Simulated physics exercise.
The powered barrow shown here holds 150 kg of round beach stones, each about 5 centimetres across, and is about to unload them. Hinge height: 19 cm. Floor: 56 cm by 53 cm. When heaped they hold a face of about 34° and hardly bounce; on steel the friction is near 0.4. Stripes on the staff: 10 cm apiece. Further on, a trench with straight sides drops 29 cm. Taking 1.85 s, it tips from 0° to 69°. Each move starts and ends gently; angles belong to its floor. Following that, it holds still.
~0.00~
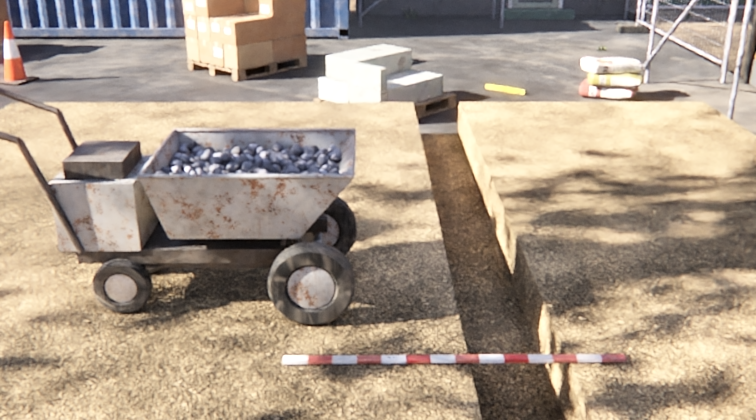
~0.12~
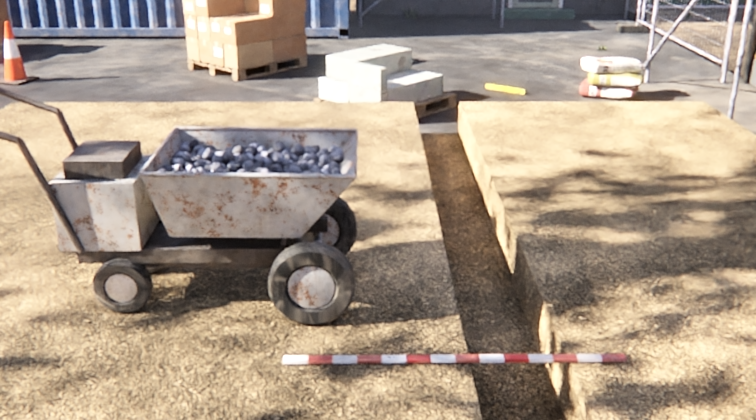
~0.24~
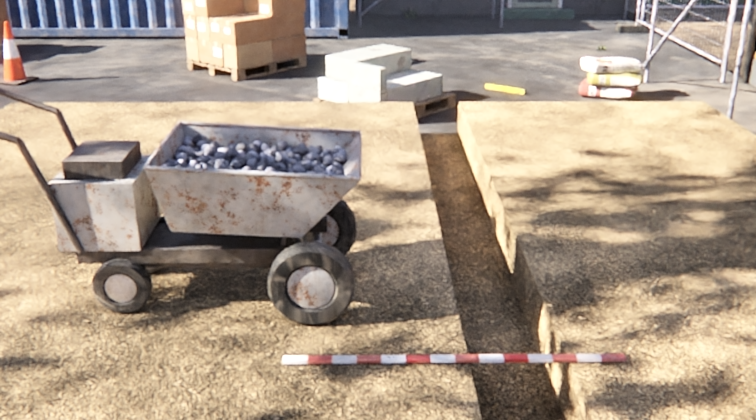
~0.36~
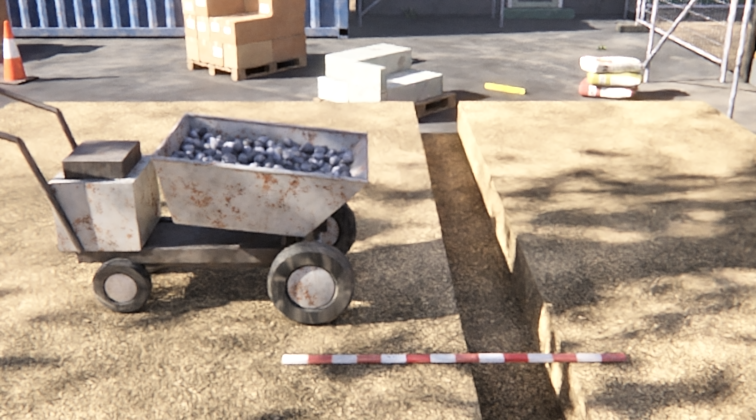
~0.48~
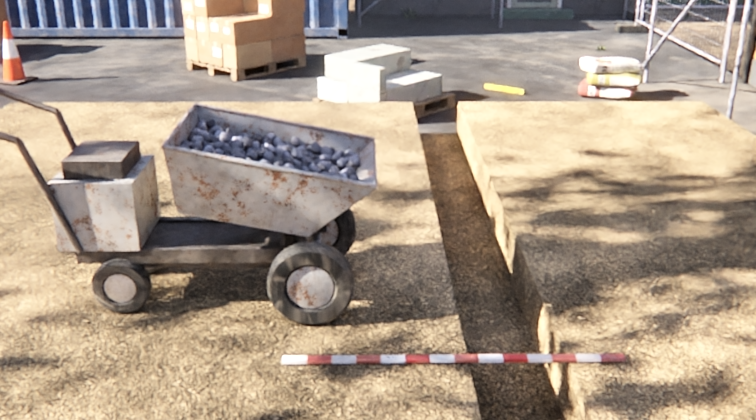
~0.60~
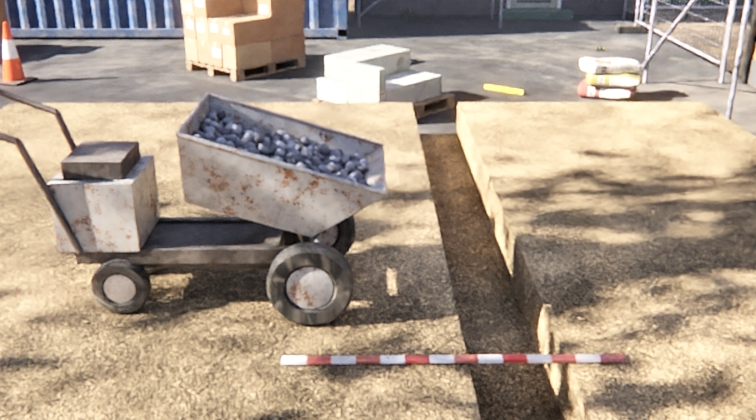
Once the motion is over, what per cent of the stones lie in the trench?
99 %.
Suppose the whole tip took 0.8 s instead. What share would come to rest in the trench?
It would be near 100 per cent.
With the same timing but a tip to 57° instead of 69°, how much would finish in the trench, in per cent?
It would come to about 70 percent.
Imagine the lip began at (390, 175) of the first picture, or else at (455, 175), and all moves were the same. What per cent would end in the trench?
The first start gives about 95 per cent, the second about 40.
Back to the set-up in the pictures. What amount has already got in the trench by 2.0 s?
At that moment: Approx. 55 %.
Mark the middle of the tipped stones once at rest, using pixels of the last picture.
About (492, 328).
After 1.4 s the floor is at 58°; 99 % in the tray, 1 % short of the trench; the foremost stones are at (440, 234).
After 2.0 s the floor is at 69°; 42 % in the tray, 5 % short of the trench, 53 % in the trench; the foremost stones are at (529, 327).
After 2.3 s the floor is at 69°; 17 % in the tray, 4 % short of the trench, 79 % in the trench; the foremost stones are at (530, 325).
After 4.2 s the floor is at 69°; 0 % in the tray, 1 % short of the trench, 99 % in the trench; the foremost stones are at (524, 316).
